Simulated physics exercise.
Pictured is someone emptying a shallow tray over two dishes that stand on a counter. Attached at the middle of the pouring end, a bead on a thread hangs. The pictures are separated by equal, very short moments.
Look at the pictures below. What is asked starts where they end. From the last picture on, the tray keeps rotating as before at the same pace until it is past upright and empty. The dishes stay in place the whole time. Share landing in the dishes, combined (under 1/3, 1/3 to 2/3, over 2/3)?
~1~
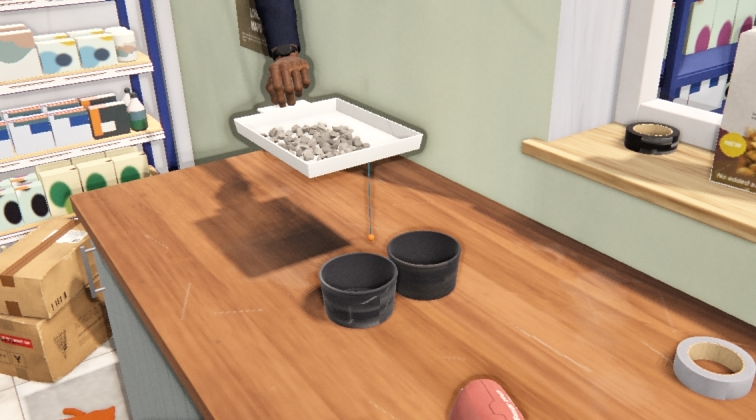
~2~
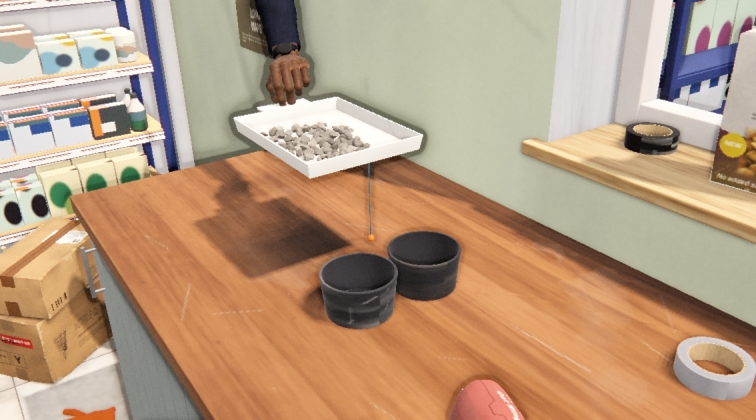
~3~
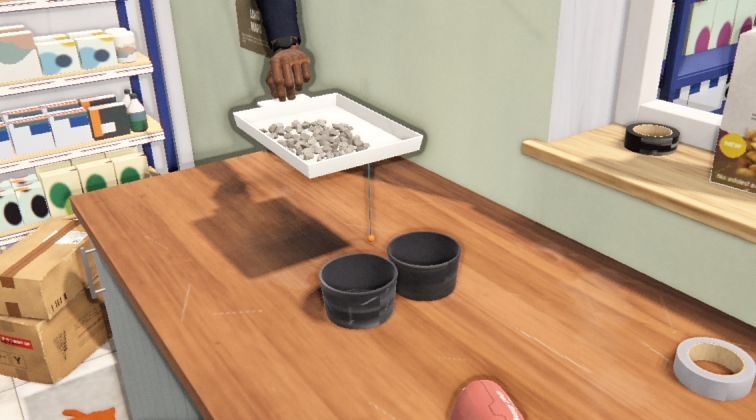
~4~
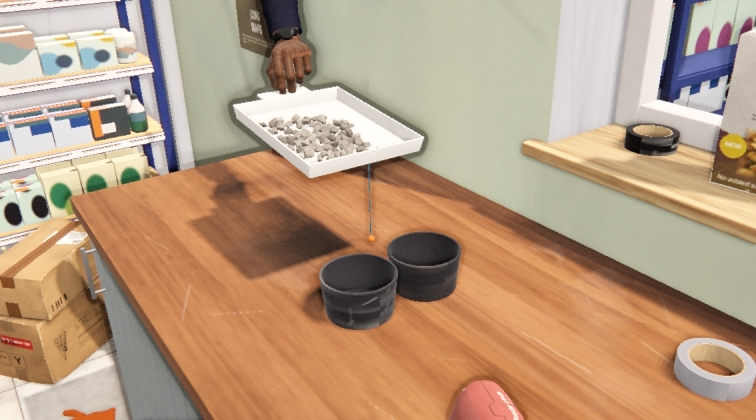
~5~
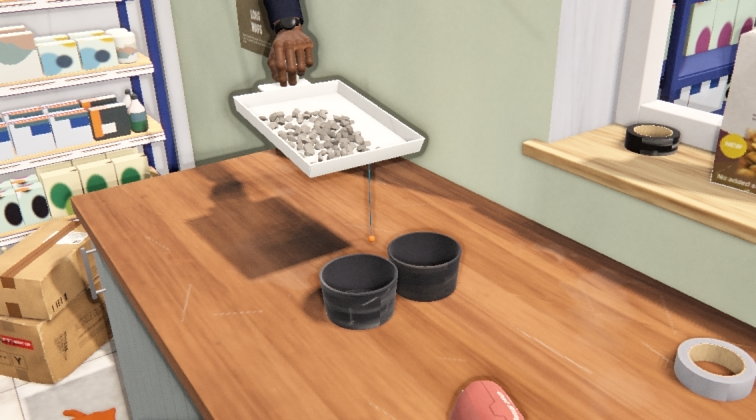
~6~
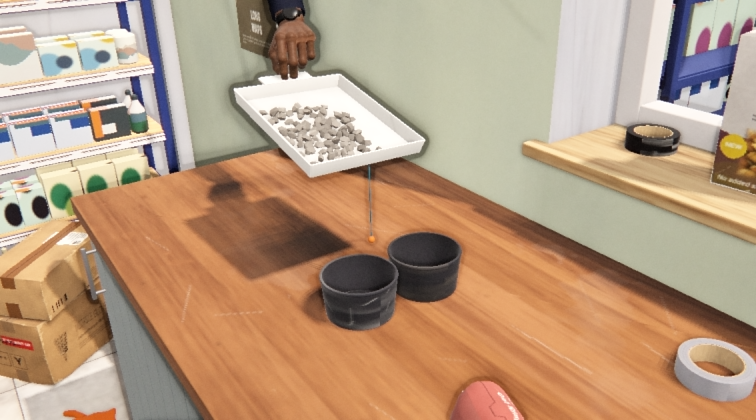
The dishes end up holding the bulk, above two thirds.
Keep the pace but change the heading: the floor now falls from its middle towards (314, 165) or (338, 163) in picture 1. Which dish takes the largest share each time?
Going by the two tries in order: The left-placed dish, then the left-placed dish.
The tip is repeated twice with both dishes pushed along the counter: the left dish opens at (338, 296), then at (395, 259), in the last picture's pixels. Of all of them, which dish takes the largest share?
First try, the dish at right; second try, the dish at left.
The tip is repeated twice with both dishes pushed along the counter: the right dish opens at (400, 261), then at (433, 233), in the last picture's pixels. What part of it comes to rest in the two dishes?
It would be near 70 per cent first and near 50 per cent second.
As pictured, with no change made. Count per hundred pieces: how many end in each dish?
For the left dish some 30 %, for the right dish some 60 %.
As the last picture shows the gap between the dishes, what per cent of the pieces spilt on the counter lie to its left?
It comes to about 20 percent.
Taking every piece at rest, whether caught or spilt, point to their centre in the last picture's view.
Close to (415, 288) in the last view.
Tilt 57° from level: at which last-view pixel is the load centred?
About (363, 140).
Soon, tray tipped steeply; all on the tray.
A while on, tray tipped right over; about half on the tray; a small part in the left dish; a small part in the right dish; a small part outside both; about a quarter in the air.
Towards the end, tray tipped past a quarter turn; about a third in the left dish; about half in the right dish; a small part outside both.
Finally, tray tipped past a quarter turn; about a third in the left dish; about half in the right dish; a small part outside both.
